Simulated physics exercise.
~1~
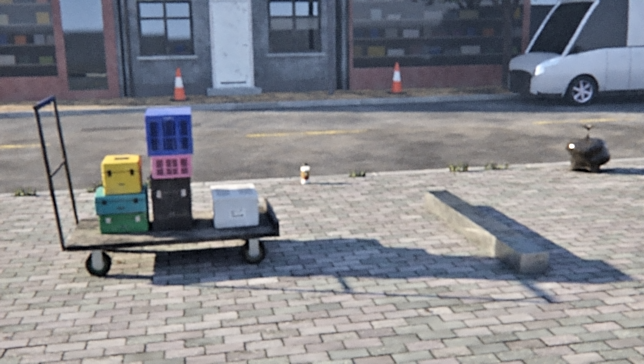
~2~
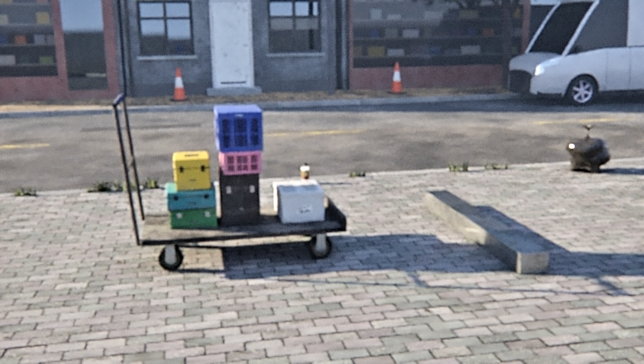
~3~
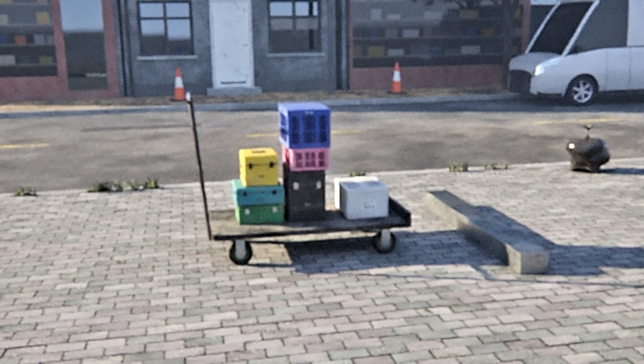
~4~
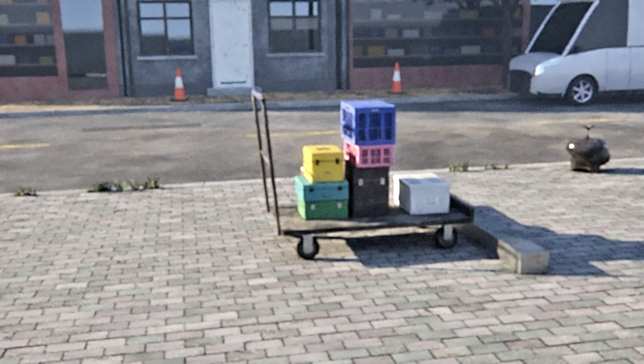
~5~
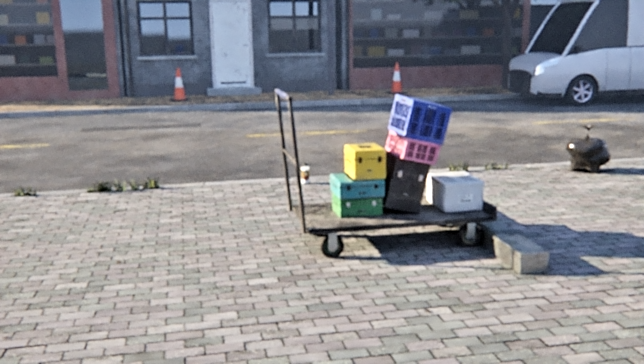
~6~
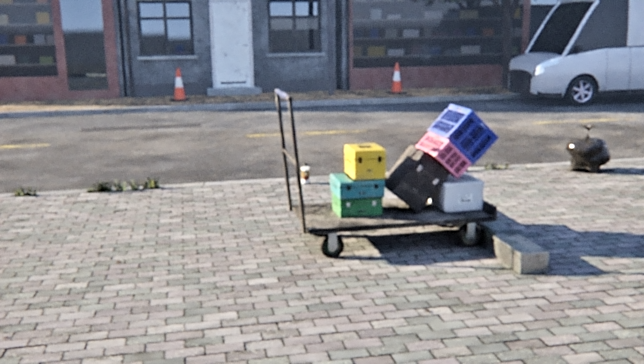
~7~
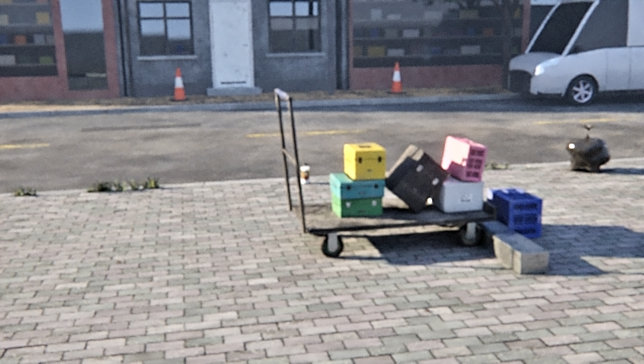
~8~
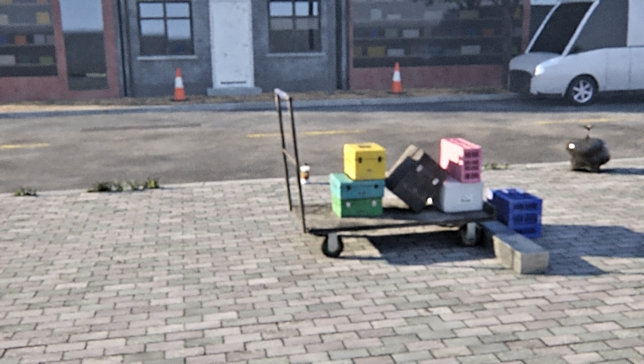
The clip shows a flatbed trolley carrying stacked crates and boxes rolling right across paving until it stops at a low kerb. The tallest stack tips forward; the blue crate falls to the ground beyond, while the pink crate lands on the white box and the black box stays leaning.
